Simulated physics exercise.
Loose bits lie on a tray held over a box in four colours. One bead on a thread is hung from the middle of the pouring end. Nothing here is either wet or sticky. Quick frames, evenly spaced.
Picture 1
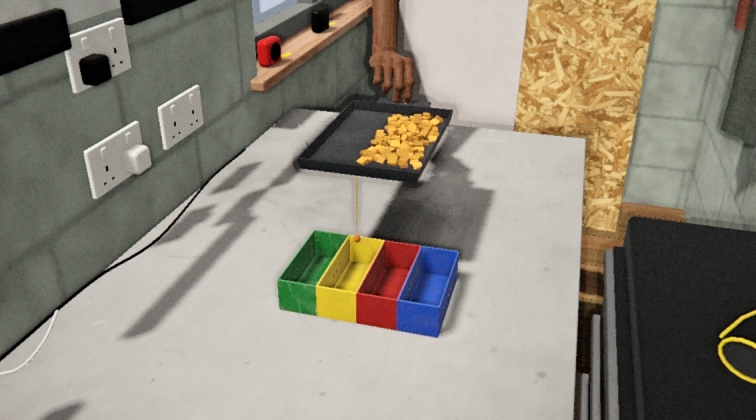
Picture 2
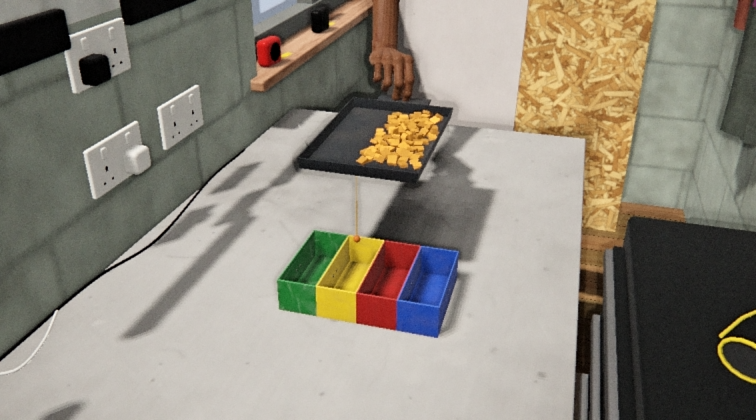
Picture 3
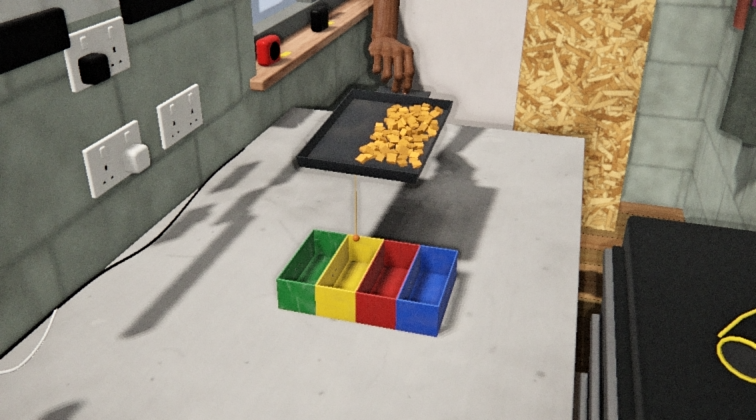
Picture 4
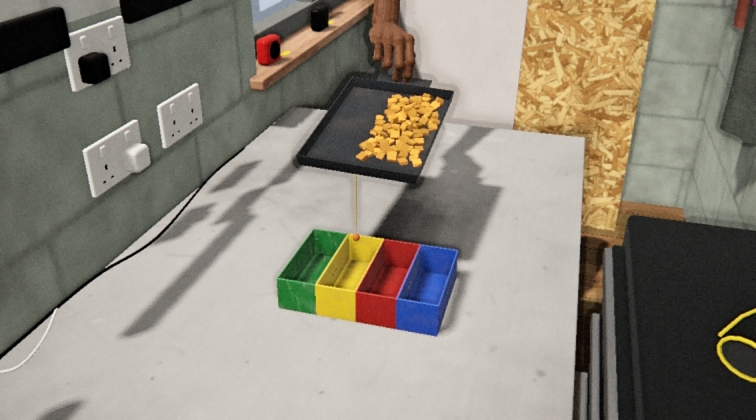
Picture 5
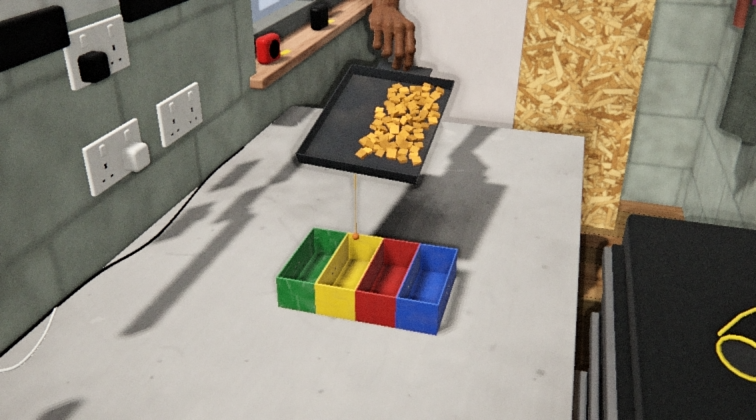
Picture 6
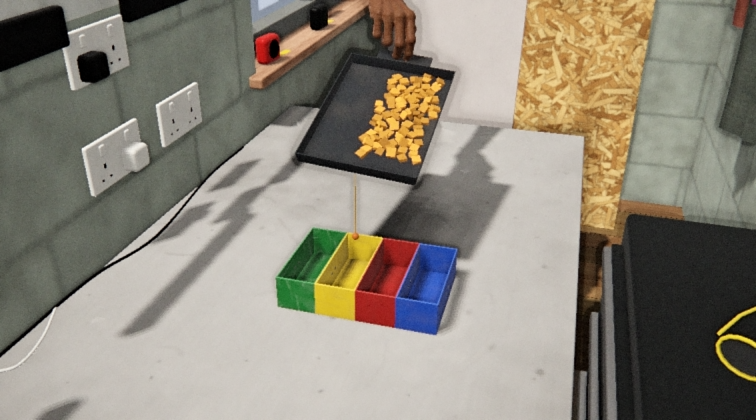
Above a four-coloured box on a table, a tray of orange bits tilts steadily steeper.
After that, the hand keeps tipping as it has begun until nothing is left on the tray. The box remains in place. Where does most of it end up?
Most ends up in the red cell.
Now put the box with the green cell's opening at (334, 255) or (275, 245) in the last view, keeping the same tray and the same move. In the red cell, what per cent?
Trial 1 near 50 percent, trial 2 near 10 percent.
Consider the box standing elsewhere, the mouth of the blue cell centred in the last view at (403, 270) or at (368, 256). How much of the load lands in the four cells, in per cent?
You'd get 90 per cent first and 30 per cent second.
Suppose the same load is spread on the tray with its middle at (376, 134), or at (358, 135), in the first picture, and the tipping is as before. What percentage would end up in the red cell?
Respectively 40 and 50 per cent.
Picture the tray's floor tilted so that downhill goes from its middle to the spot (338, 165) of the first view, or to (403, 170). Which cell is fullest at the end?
Try 1 - that green cell; try 2 - that red cell.
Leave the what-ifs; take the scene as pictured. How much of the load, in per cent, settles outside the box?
Roughly 0 percent of the load.
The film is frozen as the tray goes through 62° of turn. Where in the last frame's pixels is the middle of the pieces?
I'd put the middle close to (396, 161).
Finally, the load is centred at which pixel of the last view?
I'd put the middle somewhere around (389, 291).
Soon after the last picture, tray tipped steeply; nearly all on the tray; a stray few falling or outside the box.
A little later, tray tipped right over; about half on the tray; about a quarter in the red cell; about a quarter in the blue cell; a stray few in the yellow cell; a stray few falling or outside the box.
Later still, tray tipped past a quarter turn; about two thirds in the red cell; about a quarter in the blue cell; a small part in the yellow cell; a stray few in the green cell.
At rest, tray tipped past a quarter turn; about two thirds in the red cell; about a quarter in the blue cell; a small part in the yellow cell; a stray few in the green cell.
